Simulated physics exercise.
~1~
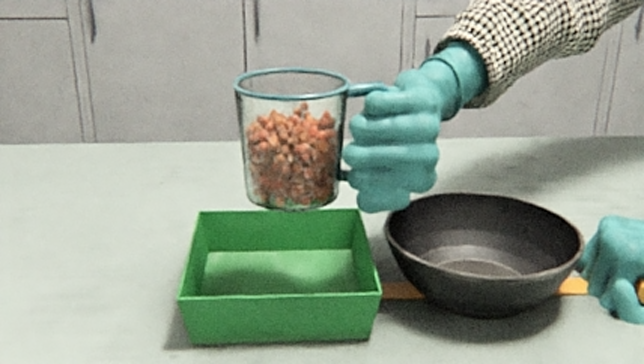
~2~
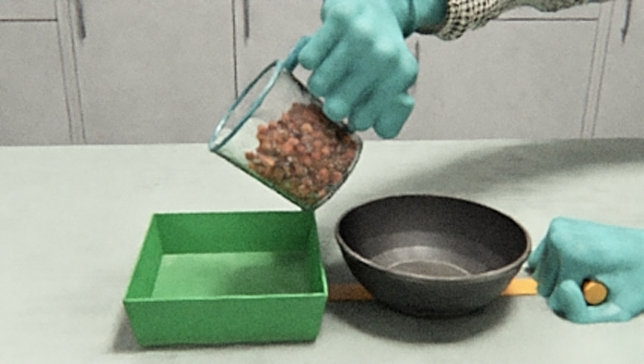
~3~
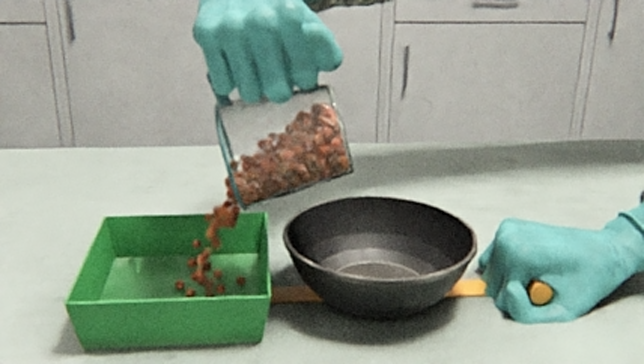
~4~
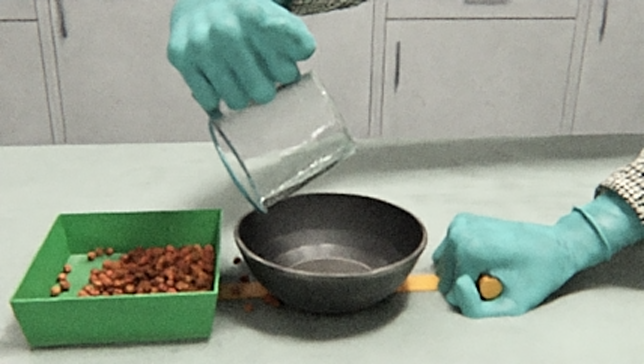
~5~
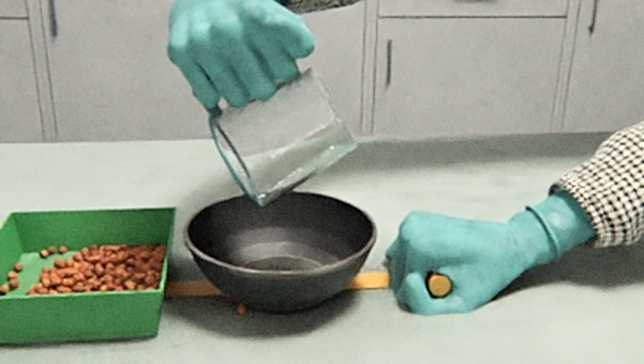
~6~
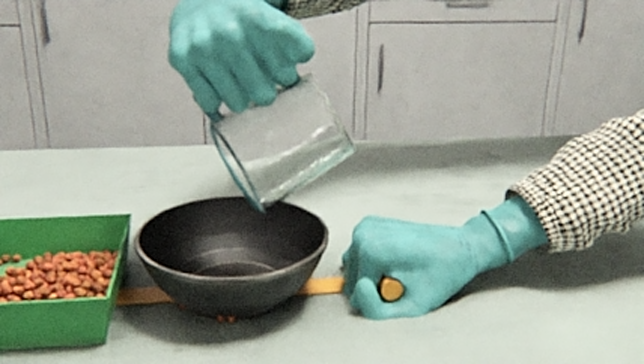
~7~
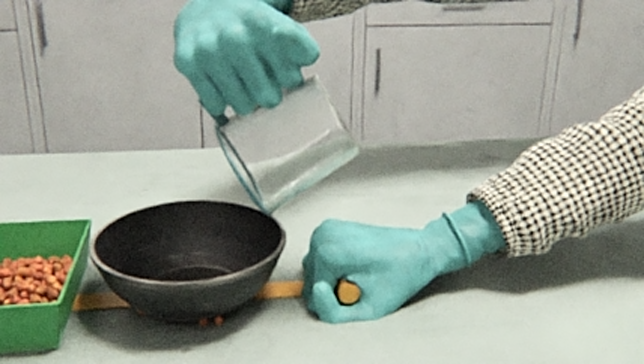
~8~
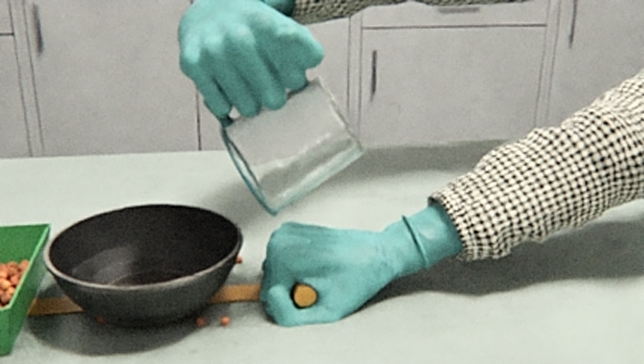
Gloved hand tipping reddish-brown pellets from a clear cup into a green tin, while another hand draws tin and black bowl left.
